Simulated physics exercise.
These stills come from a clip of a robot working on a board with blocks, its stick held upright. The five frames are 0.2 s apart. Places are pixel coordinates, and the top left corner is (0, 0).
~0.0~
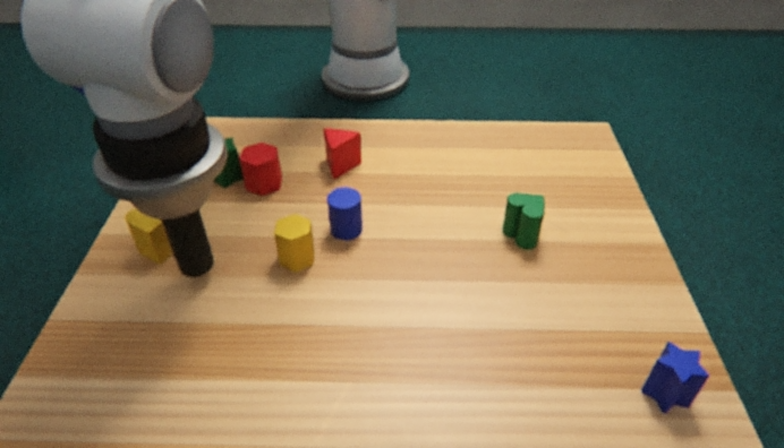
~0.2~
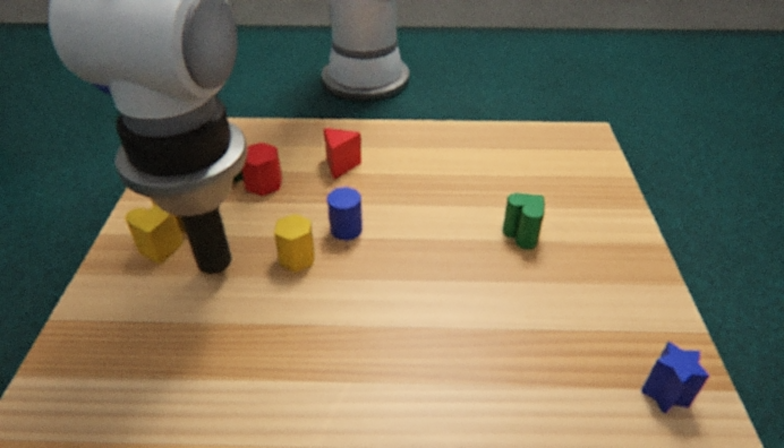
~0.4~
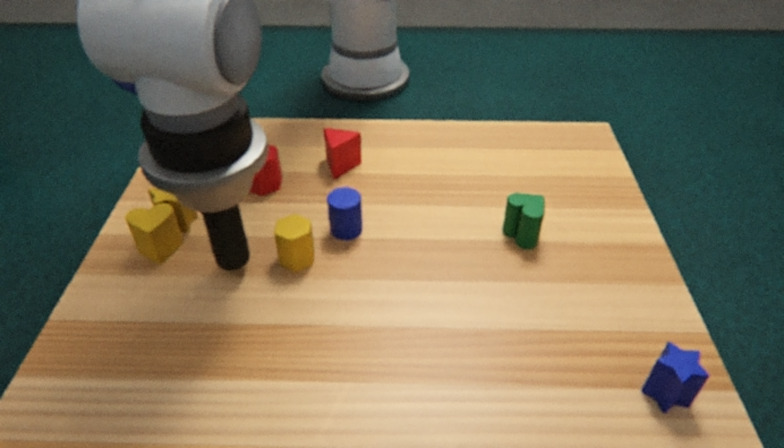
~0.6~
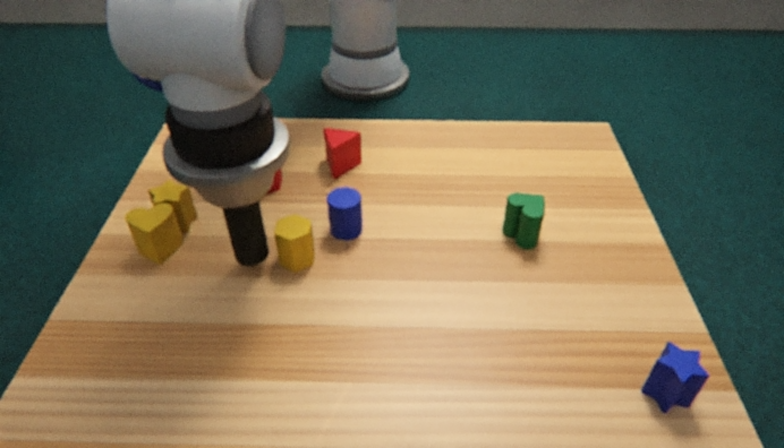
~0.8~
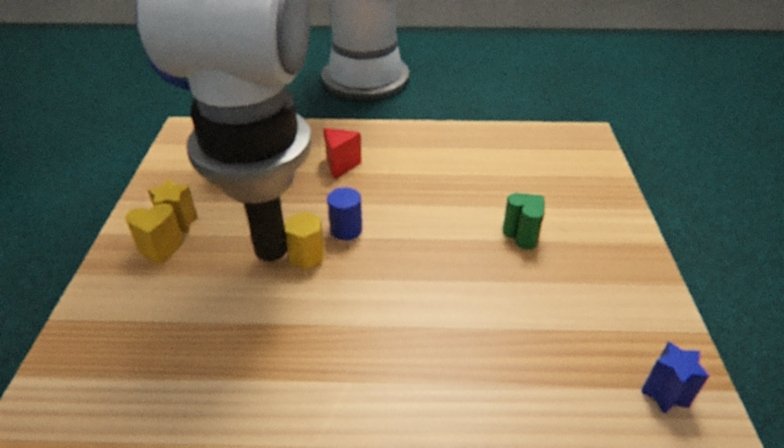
A robot arm moves its black stick rightward across the board and nudges a yellow block.
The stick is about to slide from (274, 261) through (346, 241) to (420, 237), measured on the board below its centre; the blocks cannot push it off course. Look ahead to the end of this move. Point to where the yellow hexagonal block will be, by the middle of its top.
The middle of its upper face will lie at (452, 216).
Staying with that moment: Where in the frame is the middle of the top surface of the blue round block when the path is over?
My estimate: (370, 186).
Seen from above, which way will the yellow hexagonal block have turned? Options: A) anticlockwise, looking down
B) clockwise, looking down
The answer is B.
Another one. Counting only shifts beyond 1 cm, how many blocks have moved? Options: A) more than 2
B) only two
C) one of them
My answer is option B.
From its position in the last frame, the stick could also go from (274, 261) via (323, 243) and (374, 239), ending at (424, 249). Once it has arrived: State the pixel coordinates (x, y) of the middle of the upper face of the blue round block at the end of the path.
At pixel (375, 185).
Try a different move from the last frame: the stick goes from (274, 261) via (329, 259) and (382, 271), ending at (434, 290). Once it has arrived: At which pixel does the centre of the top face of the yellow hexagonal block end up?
Put as a pixel place, it's (378, 211).
The first path, step by step. One third of the way, stick at (323, 235); yellow hexagonal block at (354, 215); blue round block at (356, 191).
Two thirds of the way, stick at (372, 229); yellow hexagonal block at (404, 213), turned 30° clockwise; blue round block at (370, 186).
At the end, stick at (420, 227); yellow hexagonal block at (452, 216), turned 45° clockwise; blue round block at (370, 186).
